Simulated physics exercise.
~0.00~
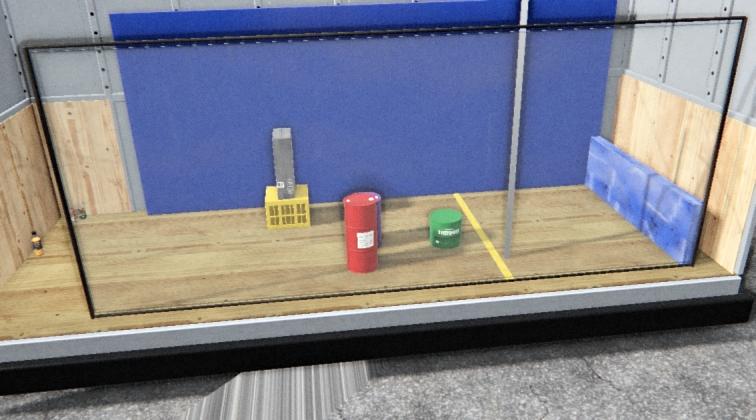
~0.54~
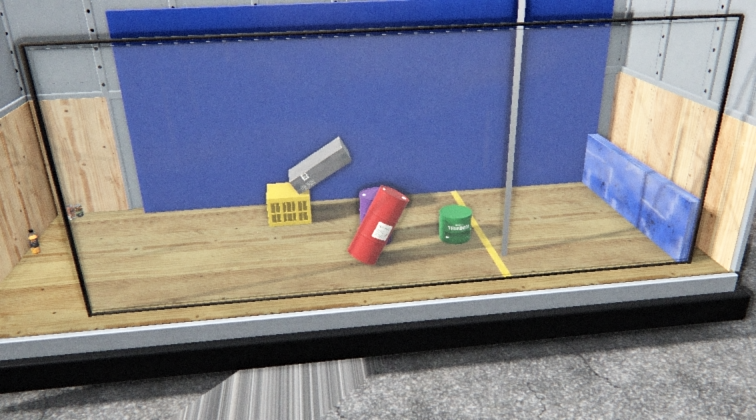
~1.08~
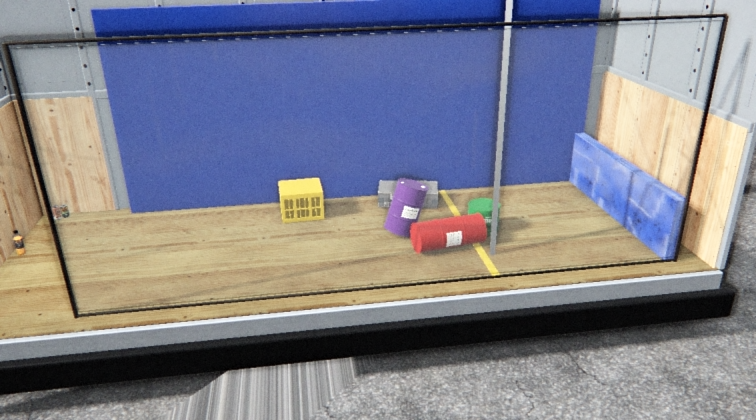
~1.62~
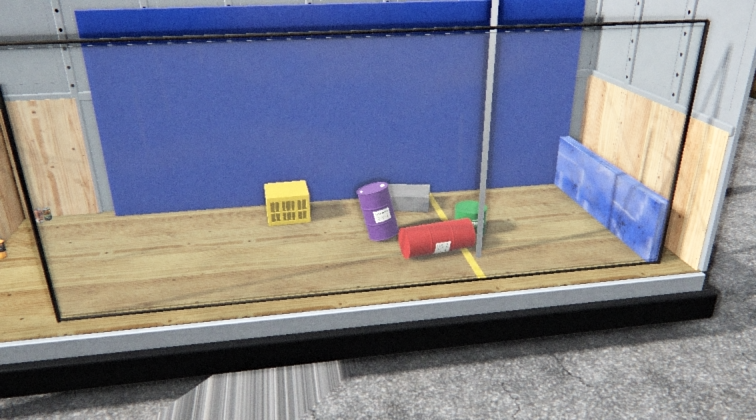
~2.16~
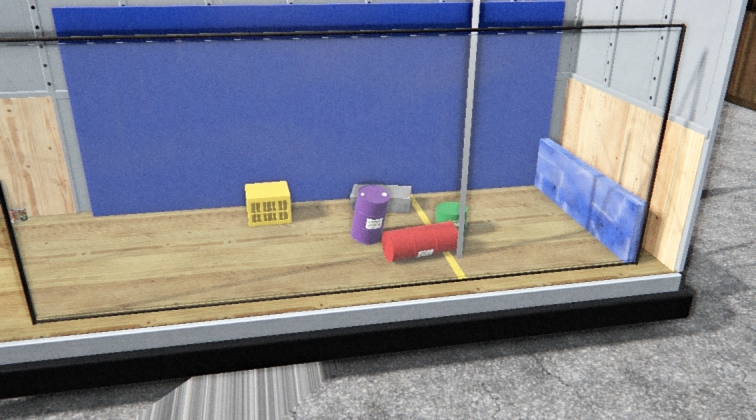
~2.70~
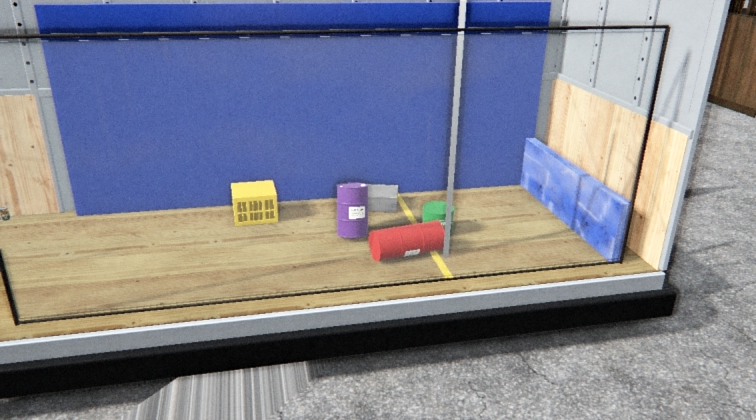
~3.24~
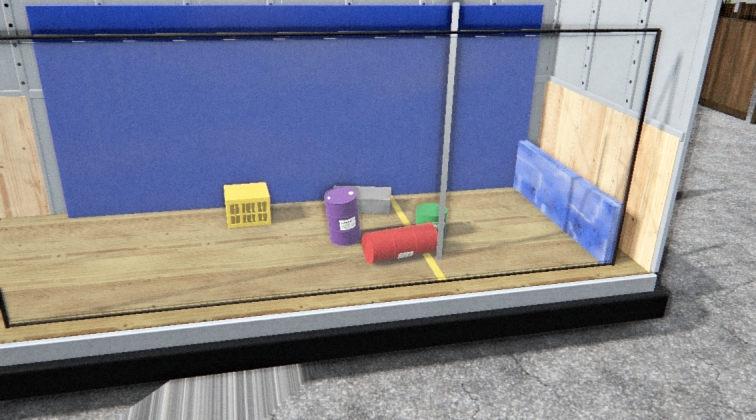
At the start, a grey tall box stands on a yellow crate in an open cargo bay, with a red drum, a purple drum behind it and a green bucket to the left of a yellow line. The grey box tips off the crate to the right while the red drum leans over. Both end up on their sides, and the green bucket slides right across the line. The purple drum tilts, rocks and settles close to upright, as the view pans slightly right. At the end, the bucket rests beyond the line, while the crate, drums and grey box stay short of it.
